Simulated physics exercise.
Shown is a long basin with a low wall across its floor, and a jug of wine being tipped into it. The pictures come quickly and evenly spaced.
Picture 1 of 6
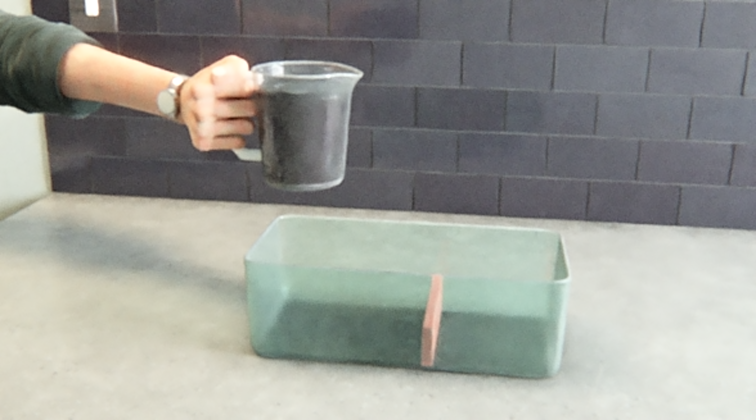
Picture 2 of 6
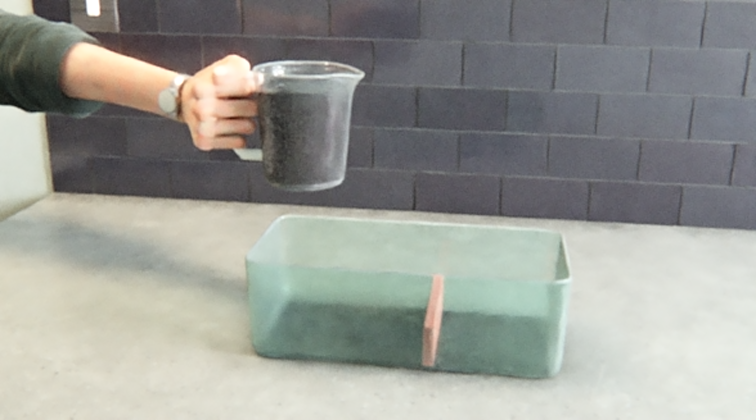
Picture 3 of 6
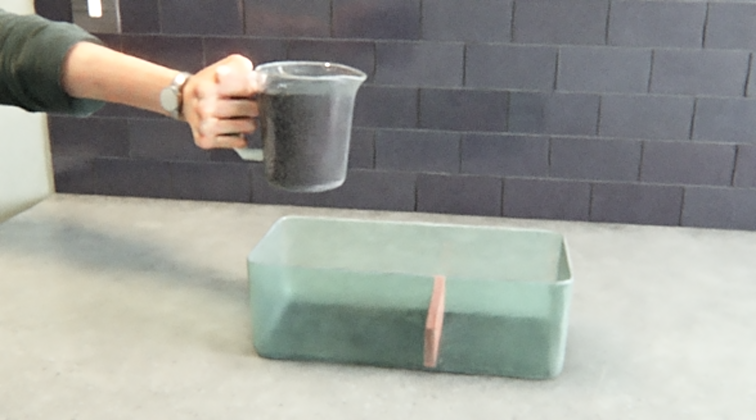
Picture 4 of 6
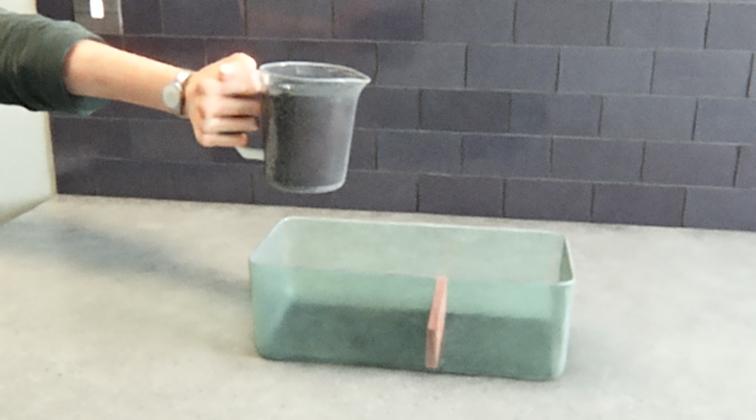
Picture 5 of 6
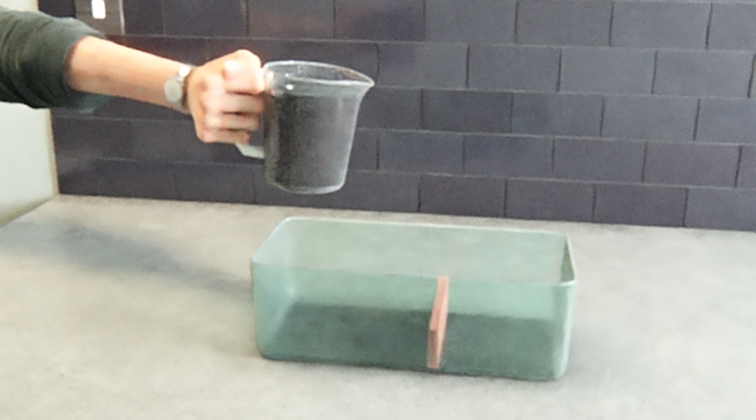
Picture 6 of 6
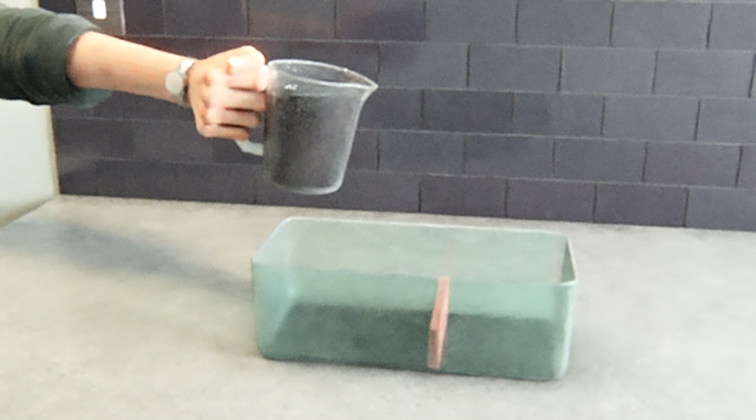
On a pale grey countertop before a wall of dark, glossy tiles, seen from the front and slightly above, a long green-tinted clear basin sits with a low reddish divider standing across its floor. A hand with a wristwatch and dark green sleeve reaches in from the left, holding a clear jug of dark liquid above the basin. The hand gradually tilts the jug slightly to the right, while the basin stays put.
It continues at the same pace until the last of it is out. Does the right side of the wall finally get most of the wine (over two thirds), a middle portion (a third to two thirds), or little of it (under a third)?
It gets a middle portion.
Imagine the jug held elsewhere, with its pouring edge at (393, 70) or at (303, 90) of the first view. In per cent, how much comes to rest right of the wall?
You'd get around 90 per cent and then around 5 per cent.
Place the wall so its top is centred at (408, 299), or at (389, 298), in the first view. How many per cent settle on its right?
85 per cent first, then 95 per cent.
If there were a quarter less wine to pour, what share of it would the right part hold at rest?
Near 25 %.
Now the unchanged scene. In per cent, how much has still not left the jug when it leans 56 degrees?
It still holds close to 85 per cent at that lean.
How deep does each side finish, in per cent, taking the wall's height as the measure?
Left side roughly 30, right side roughly 30.
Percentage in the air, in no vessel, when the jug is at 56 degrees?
Near 10 %.
A moment on, the jug is tipped part way and 85 per cent is still to pour, 2 is left of the wall and 1 right of it.
Next, the jug is tipped on its side and 38 per cent is still to pour, 12 is left of the wall and 32 right of it.
Then the jug is tipped on its side and 5 per cent is still to pour, 45 is left of the wall and 46 right of it.
Later the jug is tipped on its side and 0 per cent is still to pour, 52 is left of the wall and 47 right of it.
At rest 53 per cent lies left of the wall, 47 right of it and 1 outside.
